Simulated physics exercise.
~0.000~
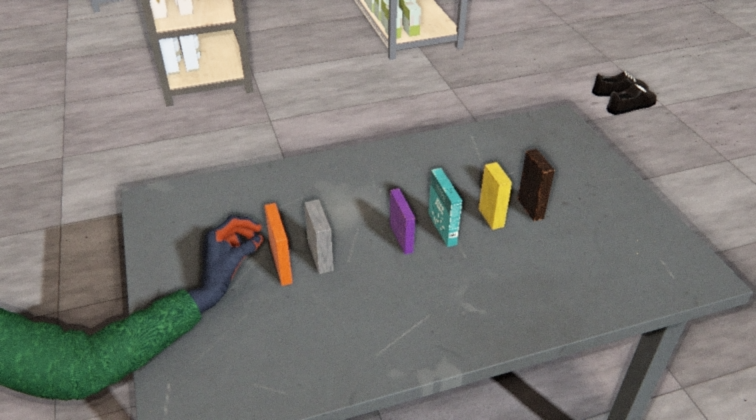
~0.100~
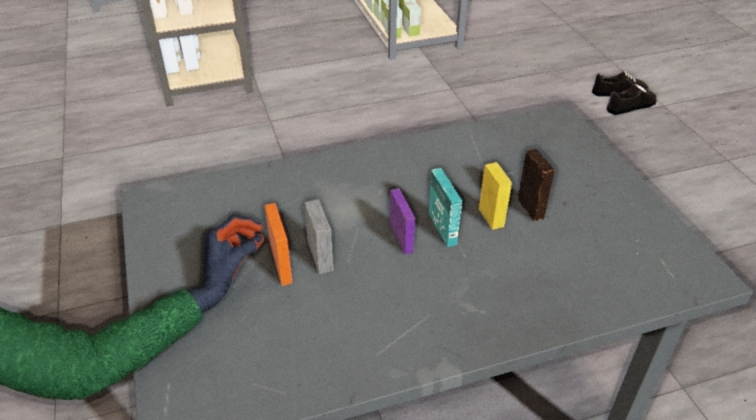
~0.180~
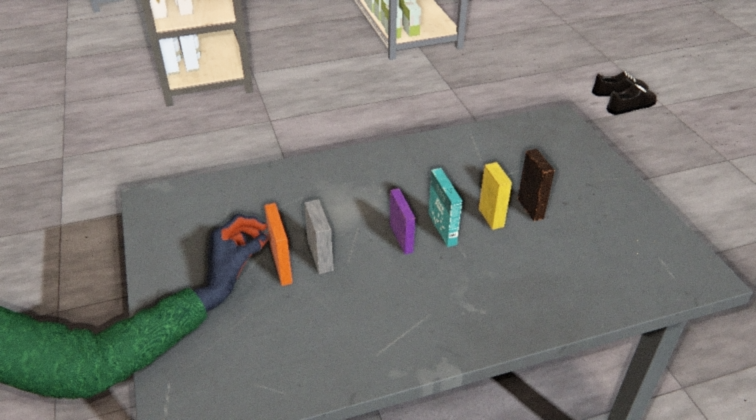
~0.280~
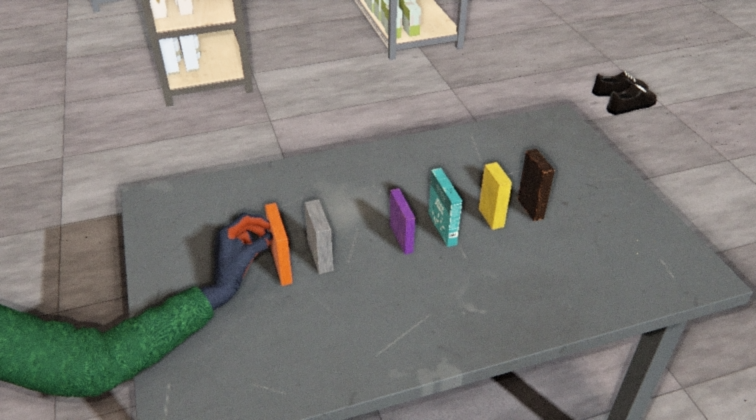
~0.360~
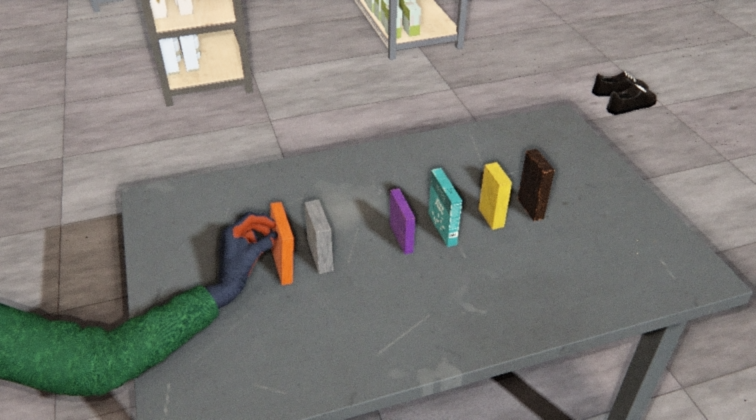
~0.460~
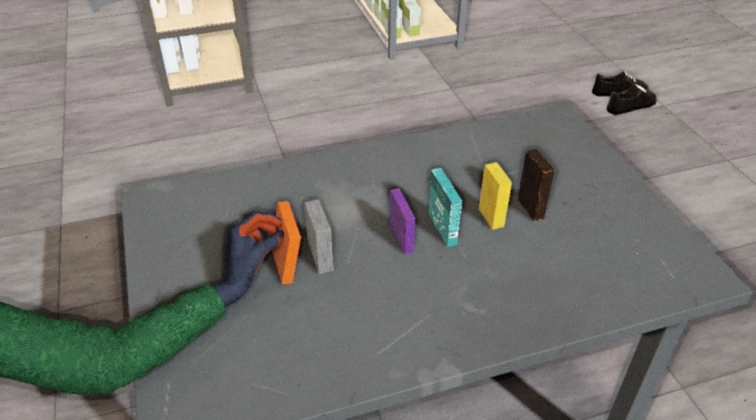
In this clip, a green-sleeved arm with a dark, orange-fingered hand reaches the orange board at the left end of a spaced row on a grey table and pushes it slightly rightward, tilting it toward the grey board.
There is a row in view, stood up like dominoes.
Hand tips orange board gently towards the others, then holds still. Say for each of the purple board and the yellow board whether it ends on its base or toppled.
Result: The purple board will not fall; the yellow board will not fall.
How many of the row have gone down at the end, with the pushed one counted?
That adds up to 2 in total.
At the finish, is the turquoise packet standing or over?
The turquoise packet remains standing.
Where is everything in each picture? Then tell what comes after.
In the first frame, purple board (402, 221); yellow board (495, 196).
In the second frame, turquoise packet (444, 208); grey board (319, 237).
In the third frame, turquoise packet (444, 208); grey board (319, 237).
In the fourth frame, turquoise packet (444, 208); grey board (319, 237).
In the fifth frame, orange board 6° over; turquoise packet (444, 208); grey board (319, 237).
In the sixth frame, orange board 12° over; purple board (402, 221); yellow board (495, 196).
After 0.66 s, orange board 33° over; grey board turned 7° from how it was put.
After 0.86 s, orange board 69° over; grey board turned 68° from how it was put.
After 0.96 s, orange board 71° over; grey board on its side.
In the end (1.5 s), toppled on the table, grey board; the other 3 unmoved. At the end, from the last picture's camera, purple board near (402, 221), yellow board near (495, 196).
